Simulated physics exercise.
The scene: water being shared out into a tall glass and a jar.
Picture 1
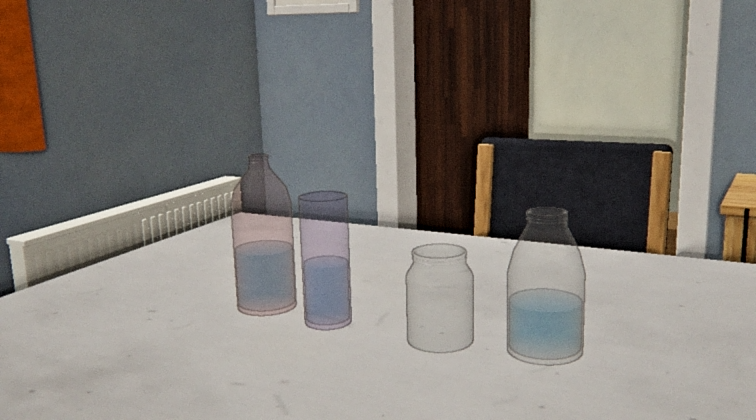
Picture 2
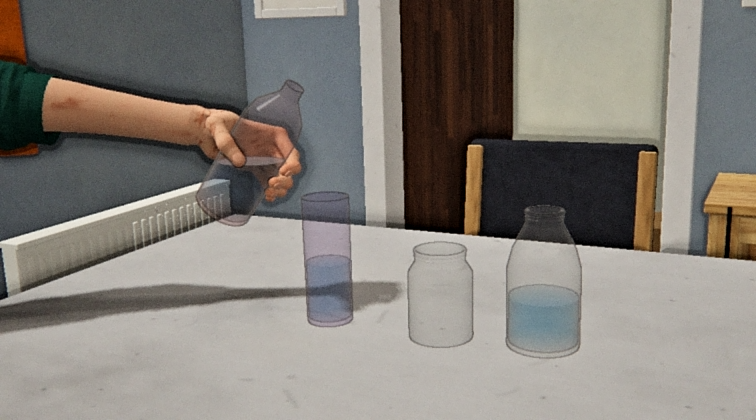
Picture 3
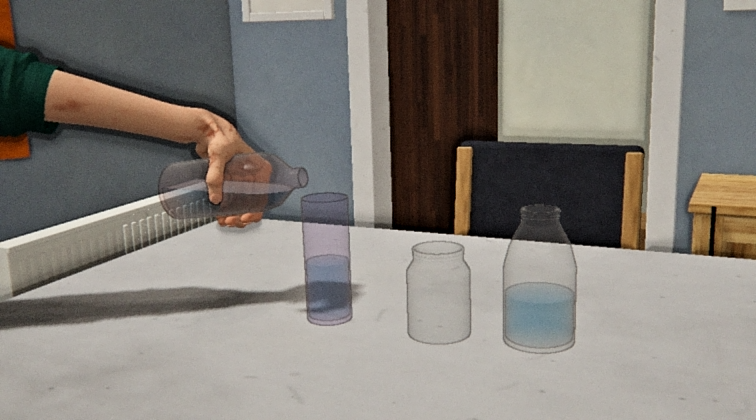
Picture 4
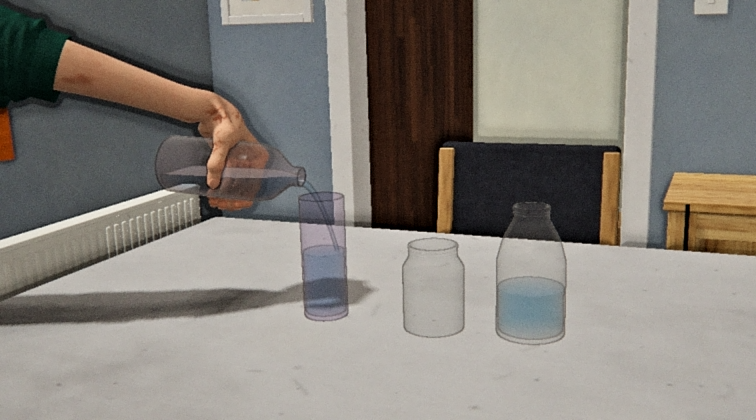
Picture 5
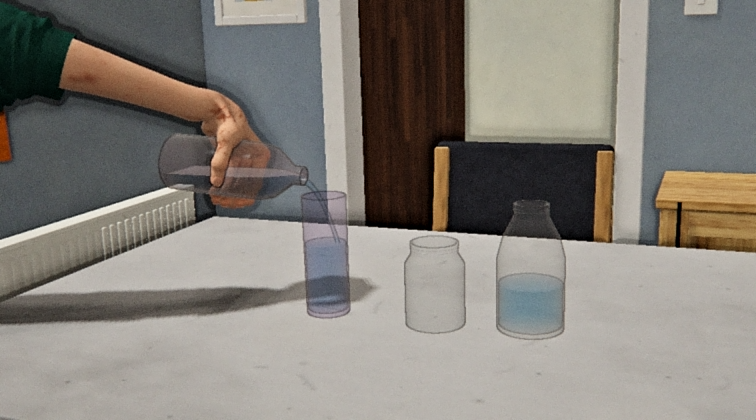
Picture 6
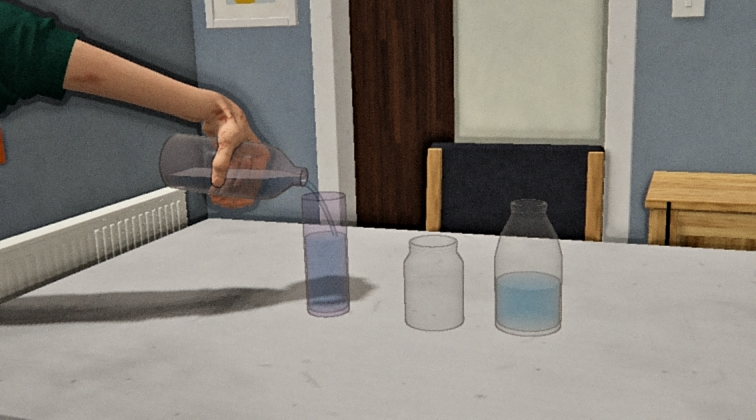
A hand lifted the bottle on the left off the table, tilted it over beside the tall glass, and poured water in, raising the level while the jar and milk bottle stood untouched.
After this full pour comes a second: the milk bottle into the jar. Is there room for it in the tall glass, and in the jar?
In the end the tall glass is going to get more than it can take; the jar is going to accept every drop.
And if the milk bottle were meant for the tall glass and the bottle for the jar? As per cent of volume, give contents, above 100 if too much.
Roughly 120 per cent first, then roughly 80 per cent.
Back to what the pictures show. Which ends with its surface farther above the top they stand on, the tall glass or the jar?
Answer: The one on the left.
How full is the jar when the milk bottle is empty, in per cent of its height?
I'd put it at some 60 per cent.
Soon after, the tall glass is nearly full.
Later, the tall glass is full to the brim and has run over.
In the end, the tall glass is full to the brim and has run over; the jar is about two thirds full.
